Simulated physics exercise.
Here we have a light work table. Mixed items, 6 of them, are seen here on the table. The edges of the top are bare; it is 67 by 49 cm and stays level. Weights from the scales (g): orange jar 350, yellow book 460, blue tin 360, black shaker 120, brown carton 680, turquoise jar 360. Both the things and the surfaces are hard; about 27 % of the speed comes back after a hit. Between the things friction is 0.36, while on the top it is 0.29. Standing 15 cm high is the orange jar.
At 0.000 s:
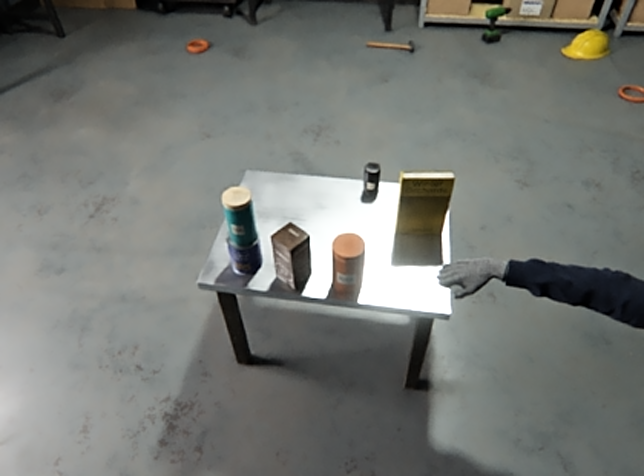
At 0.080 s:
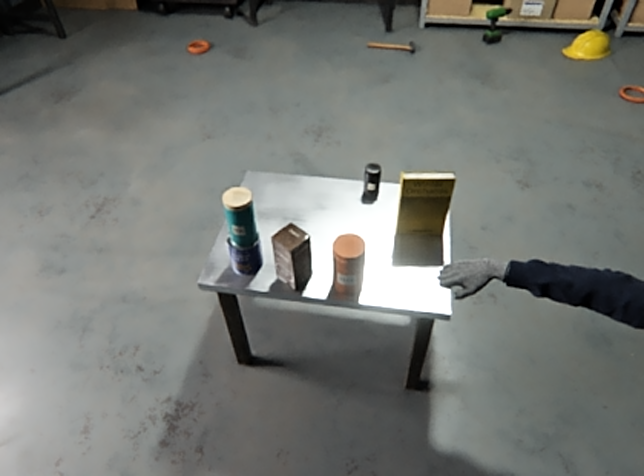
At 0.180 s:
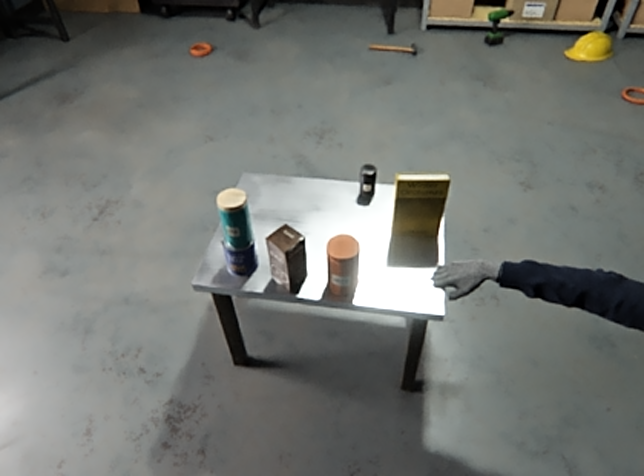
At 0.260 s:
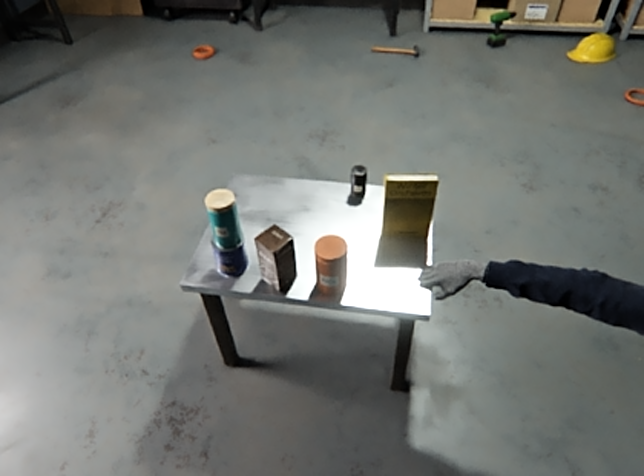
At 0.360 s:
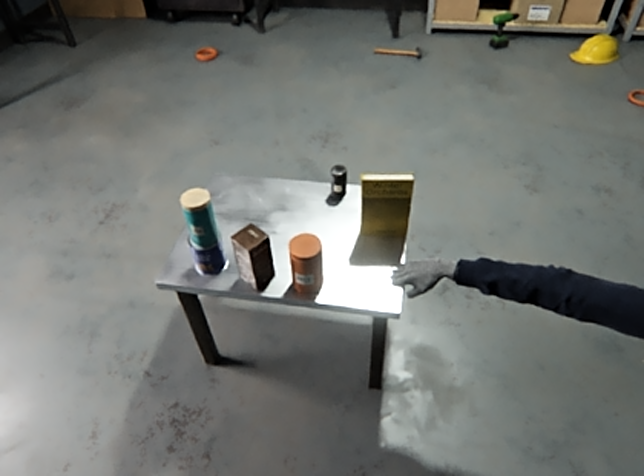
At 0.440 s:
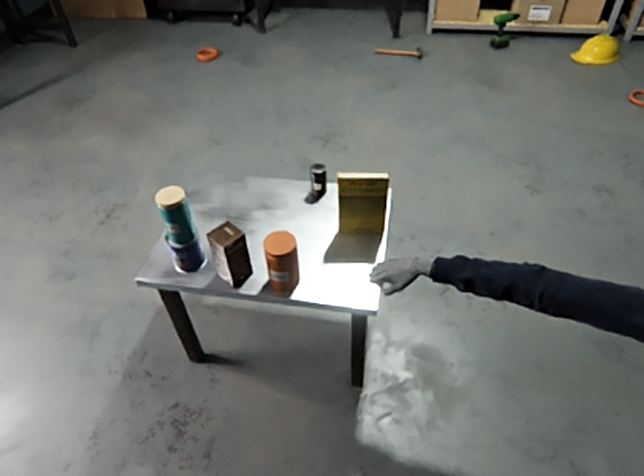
Gloved hand at the right edge of a light work table moving it left across a concrete floor with jars, carton and book on top.
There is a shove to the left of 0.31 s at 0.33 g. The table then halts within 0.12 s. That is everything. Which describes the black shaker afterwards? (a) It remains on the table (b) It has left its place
a, it remains on the table.
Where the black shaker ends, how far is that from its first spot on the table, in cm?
Net shift near 7 cm.
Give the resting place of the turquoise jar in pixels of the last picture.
It ends up near (143, 212).
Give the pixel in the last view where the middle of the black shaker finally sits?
At roughly (290, 177).
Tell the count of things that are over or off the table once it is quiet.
I count 0.
By 0.54 s, table along by 22 cm; black shaker 4 cm from its spot near (301, 178); turquoise jar 4 cm from its spot; orange jar 4 cm from its spot.
By 0.64 s, table along by 22 cm; black shaker 7 cm from its spot near (292, 177); turquoise jar 7 cm from its spot; orange jar 7 cm from its spot.
When it is over (1.2 s), not toppled but over 5 cm from the start, orange jar, yellow book, blue tin, black shaker, brown carton and turquoise jar. In the last view, black shaker near (290, 177).
